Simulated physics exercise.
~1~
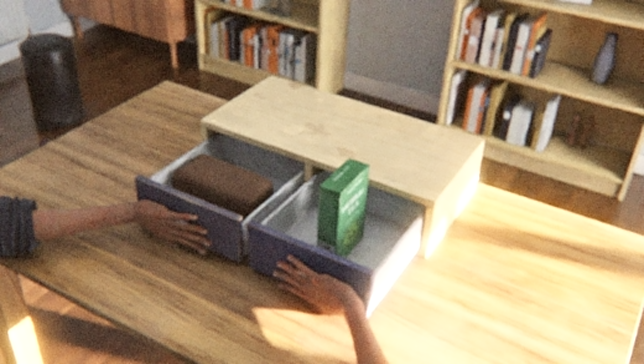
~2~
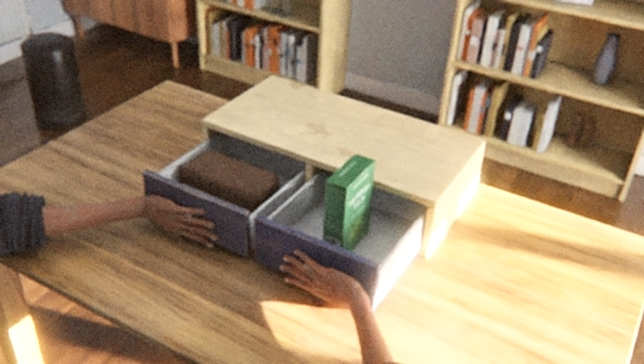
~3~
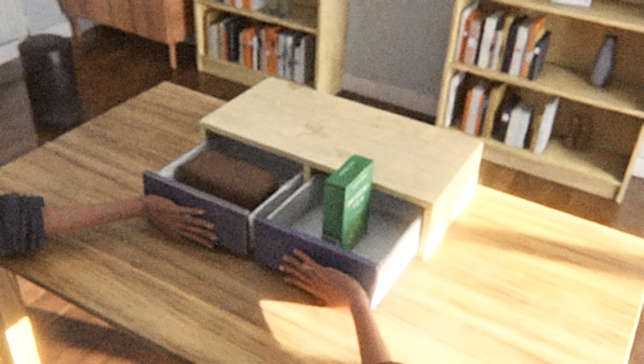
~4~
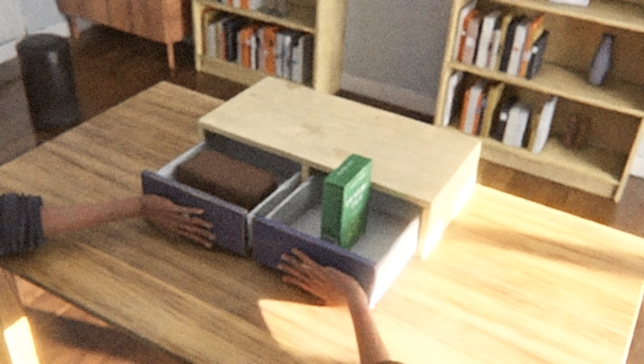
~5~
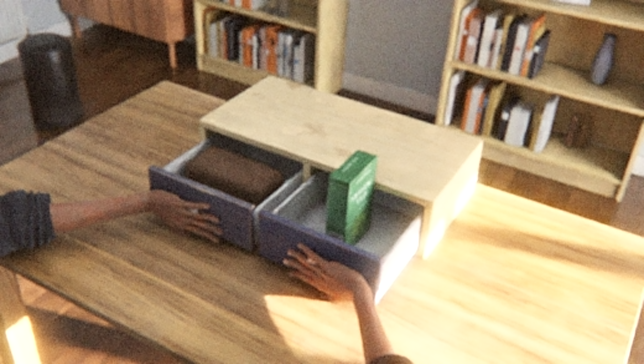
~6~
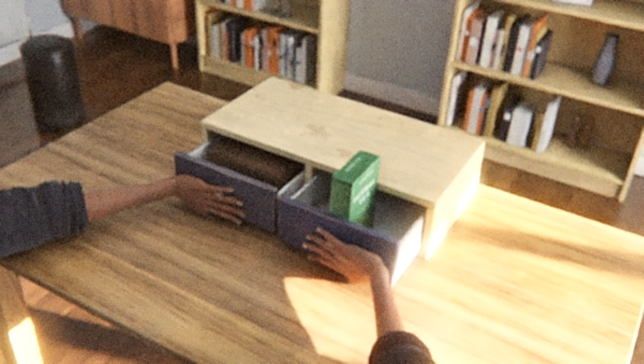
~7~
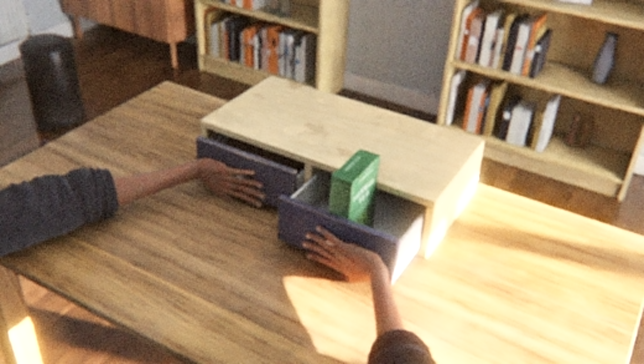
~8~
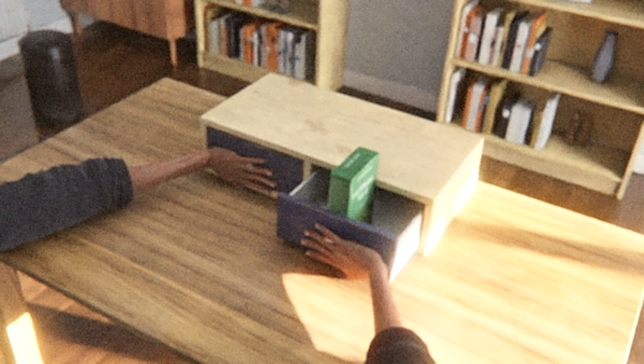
At first, two dark drawers stand pulled out from a small pale wooden chest on a table, the left one holding a brown loaf and the right one a green packet standing upright, taller than the drawer. A hand rests on the front of each drawer, and little changes for a while. Then both hands push, and the drawers begin sliding in. The right drawer soon stops, still ajar, with the packet upright near the chest's front edge. The left drawer keeps going, carrying the loaf out of sight, until it sits fully shut while the right one remains partly open.
